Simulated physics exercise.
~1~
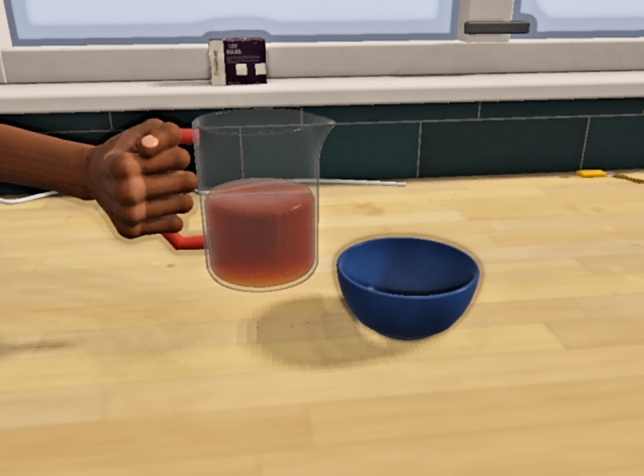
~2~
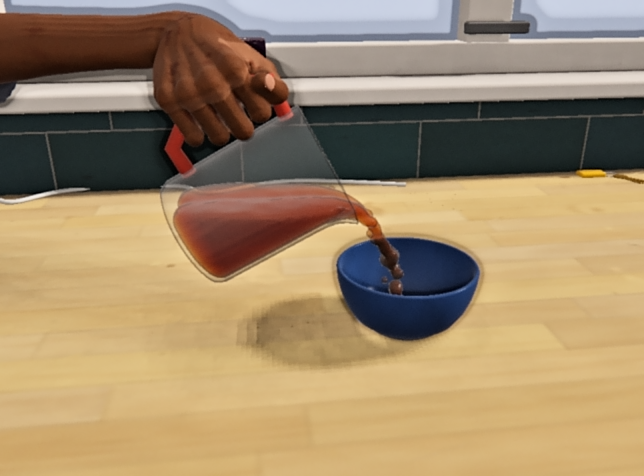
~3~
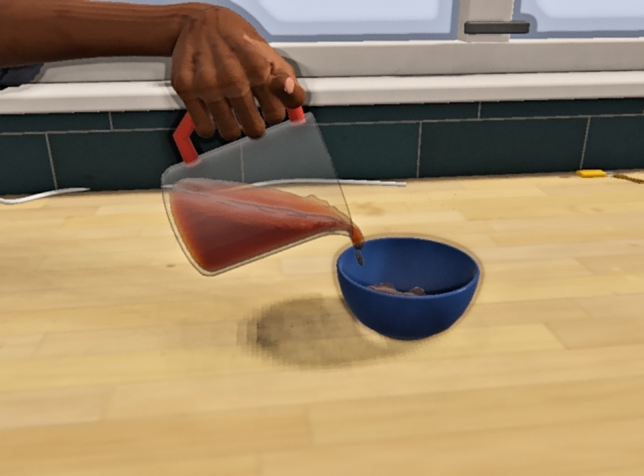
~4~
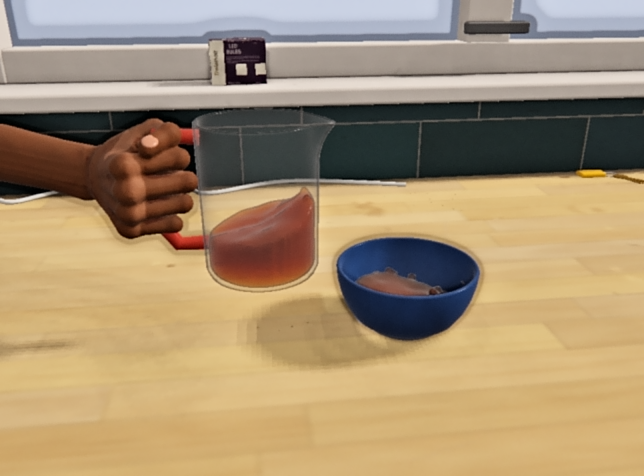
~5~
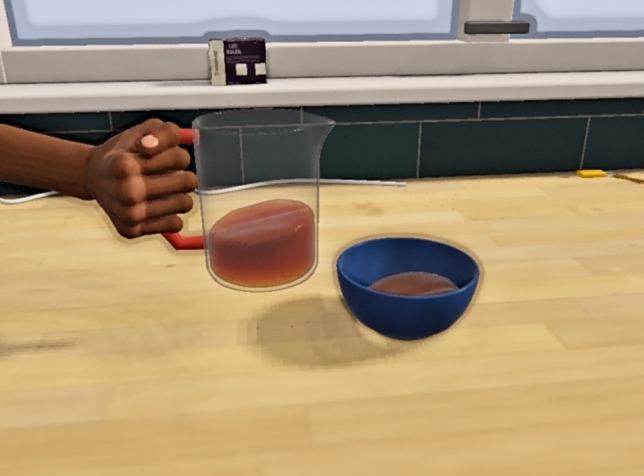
In this clip, a hand tips a clear pitcher of reddish-brown tea over a blue bowl on a wooden counter, pouring in two goes, then brings it upright again at the left, leaving some tea in the bowl and the rest settling in the pitcher.
